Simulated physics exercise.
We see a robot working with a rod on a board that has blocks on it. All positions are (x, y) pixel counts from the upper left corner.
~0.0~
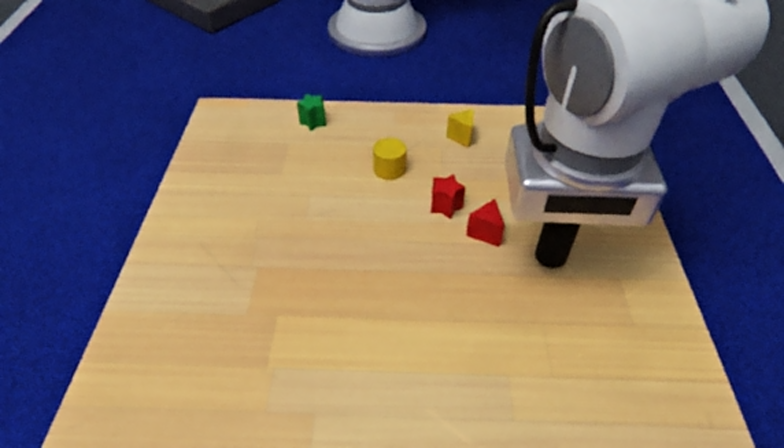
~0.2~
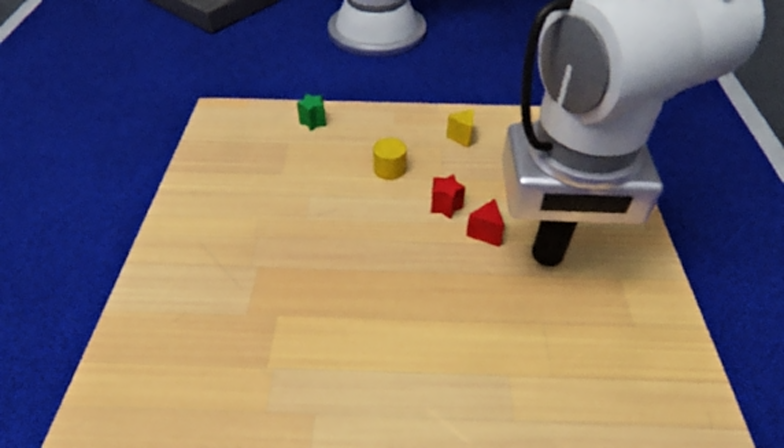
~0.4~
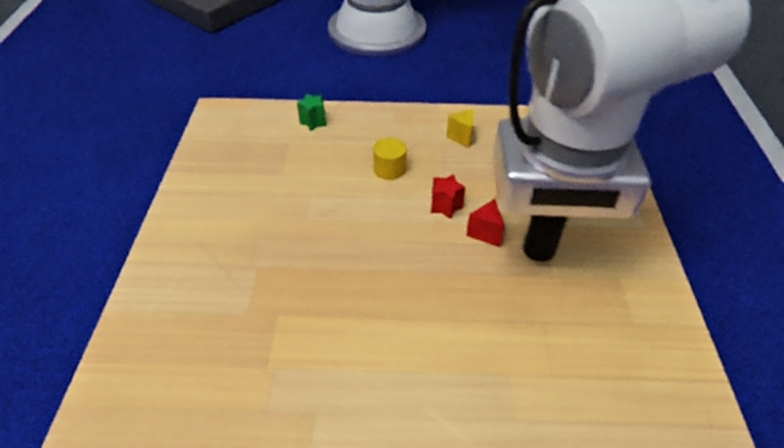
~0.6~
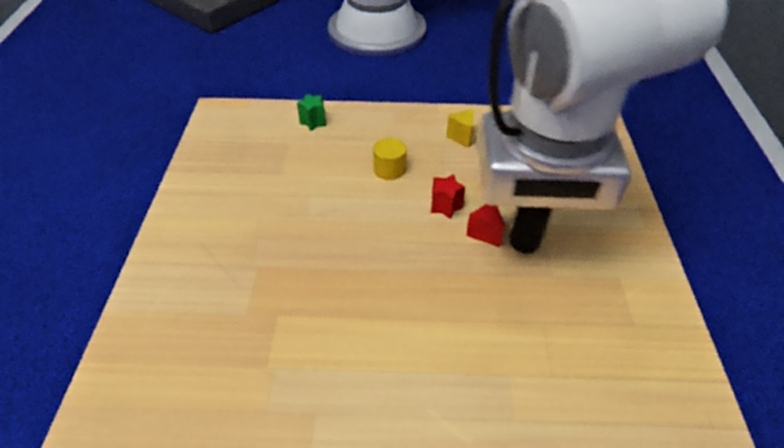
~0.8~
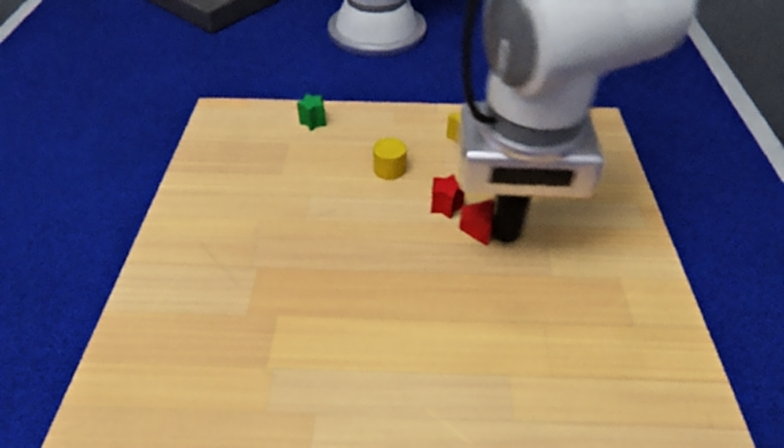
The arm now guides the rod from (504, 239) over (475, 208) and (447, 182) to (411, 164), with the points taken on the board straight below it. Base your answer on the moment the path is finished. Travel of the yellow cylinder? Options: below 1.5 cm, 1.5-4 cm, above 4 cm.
It will fall in the lowest band, under 1.5 cm.
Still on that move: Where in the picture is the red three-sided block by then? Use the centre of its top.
Somewhere near (457, 197).
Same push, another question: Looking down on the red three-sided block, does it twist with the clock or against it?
Short answer: Counterclockwise.
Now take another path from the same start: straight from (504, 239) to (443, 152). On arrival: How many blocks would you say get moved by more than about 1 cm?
There will be one block displaced.
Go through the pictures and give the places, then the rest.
In the first frame, rod tip (551, 256); block tops, yellow cylinder (390, 148); red star block (448, 185); yellow three-sided block (464, 116); red three-sided block (490, 212).
In the second frame, rod (548, 255); blocks unchanged.
In the third frame, rod (539, 250); blocks unchanged.
In the fourth frame, rod (525, 242); blocks unchanged.
In the fifth frame, rod (505, 231); yellow cylinder (390, 148); red star block (448, 185); yellow three-sided block partly hidden; red three-sided block (482, 209).
What follows on the original path. One third of the way, rod (476, 200); red star block (441, 183); red three-sided block (458, 198), turned 30° anticlockwise.
Two thirds of the way, rod (447, 174); red star block (438, 182); red three-sided block (457, 197), turned 35° anticlockwise.
At the end, rod (412, 156); yellow cylinder (383, 147); red star block (438, 182); yellow three-sided block in place; red three-sided block (457, 197), turned 35° anticlockwise.
